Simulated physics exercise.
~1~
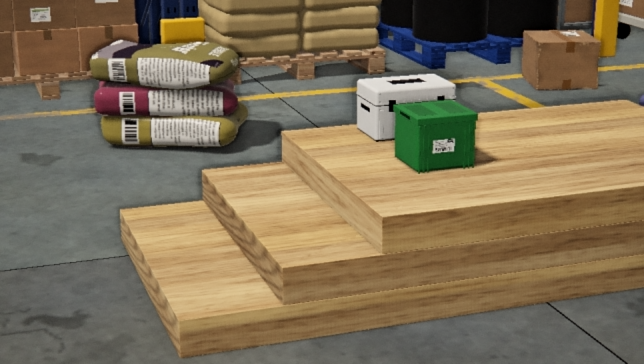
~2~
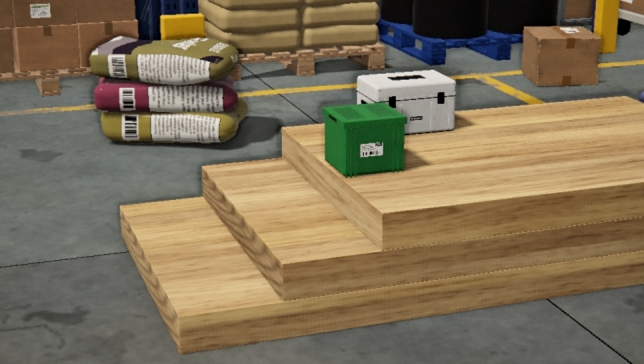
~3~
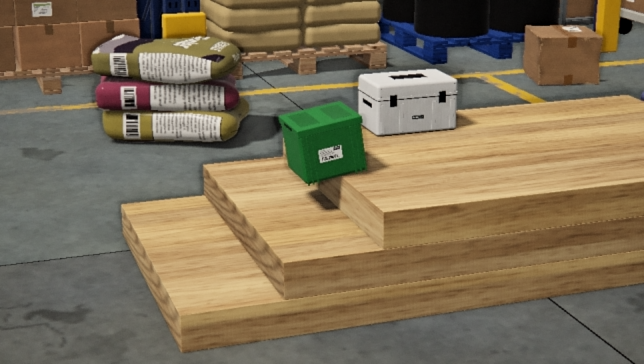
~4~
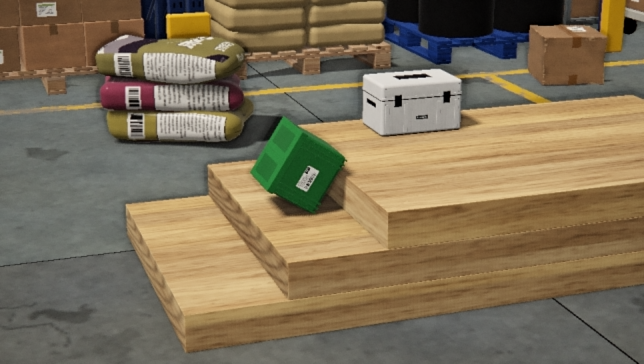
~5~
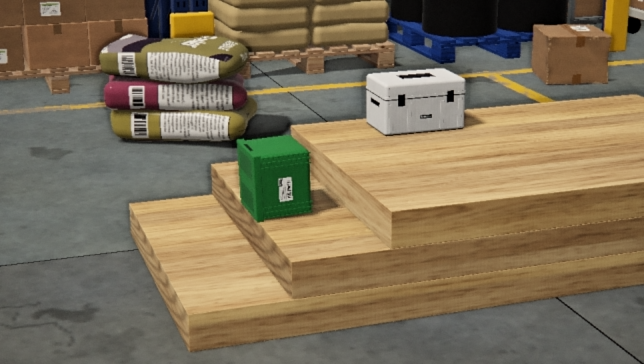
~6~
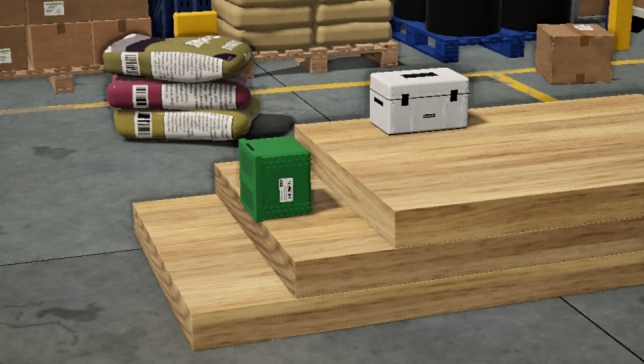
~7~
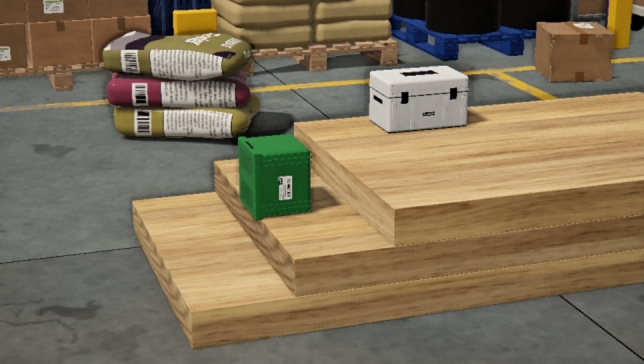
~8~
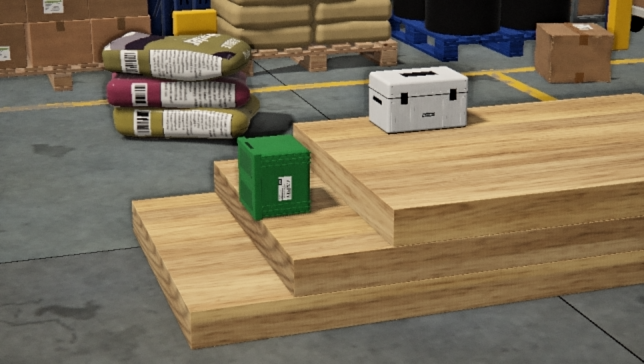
A green tote slid left along the top of some wooden steps, passing in front of a white toolbox, then tipped over the edge and dropped onto the middle step, where it came to rest on its side while the toolbox stayed put.
